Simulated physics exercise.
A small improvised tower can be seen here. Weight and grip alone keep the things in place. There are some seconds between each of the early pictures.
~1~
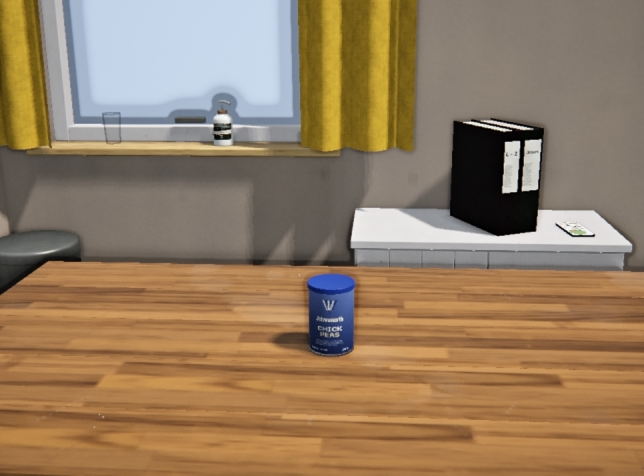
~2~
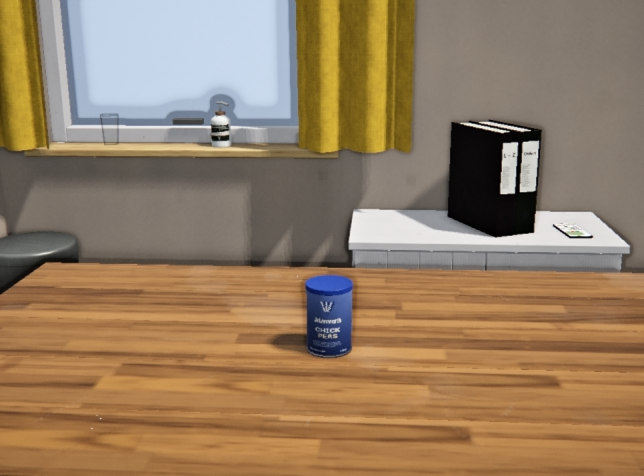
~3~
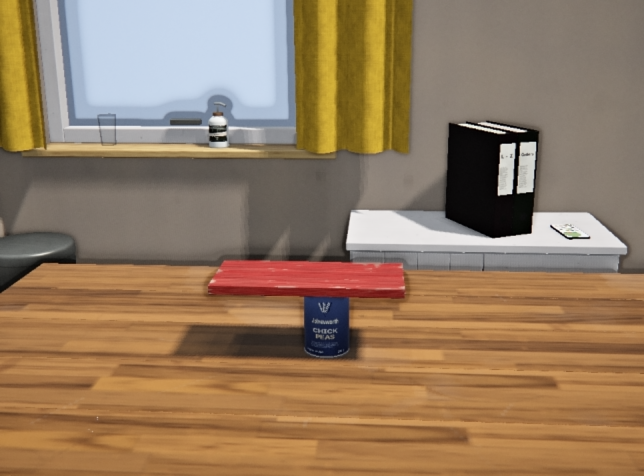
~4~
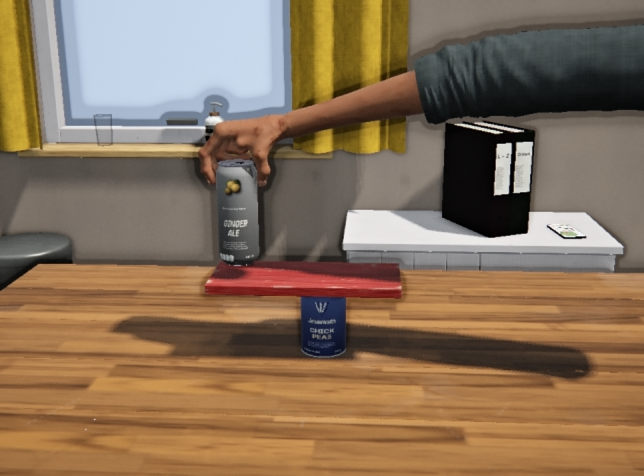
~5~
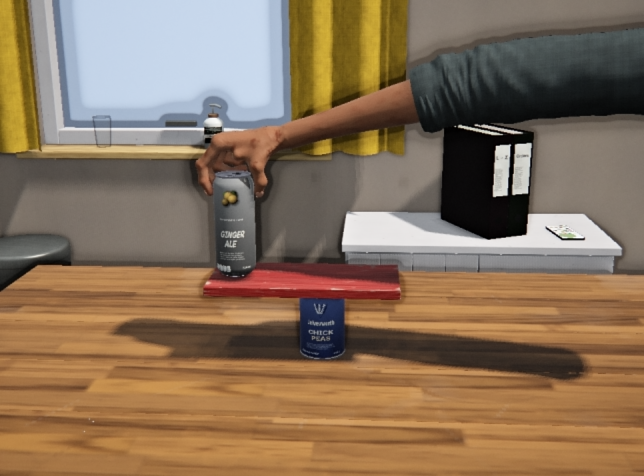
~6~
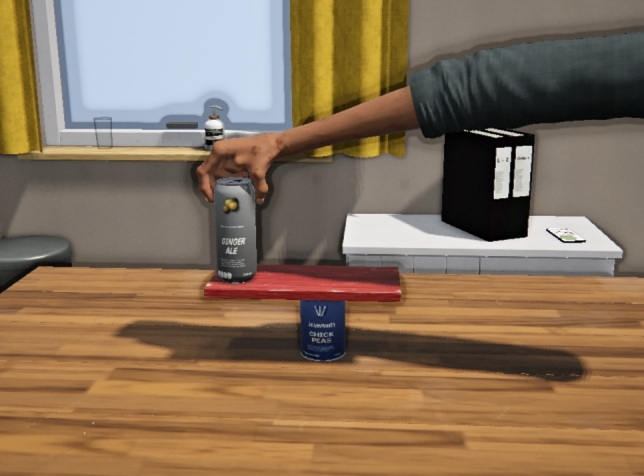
On a wooden table, a red plank appears atop a blue tin, then a hand lowers a grey can onto its left end.
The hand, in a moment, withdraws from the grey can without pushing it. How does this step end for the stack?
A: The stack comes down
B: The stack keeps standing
Answer: A.
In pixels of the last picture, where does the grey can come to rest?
At about (183, 335).
Then, 0.30 s later than the last frame, grey can now fallen; red board tilted by 41°.
Then, 0.40 s later than the last frame, red board tilted by 57°.
Then, 0.50 s later than the last frame, red board tilted by 54°.
Then, 1.40 s later than the last frame, red board tilted by 49°.
When it is over, fallen, grey can; lying over in the stack, red board; blue tin as before. End places, in pixels of the last picture, grey can near (183, 335). The stack gives way.
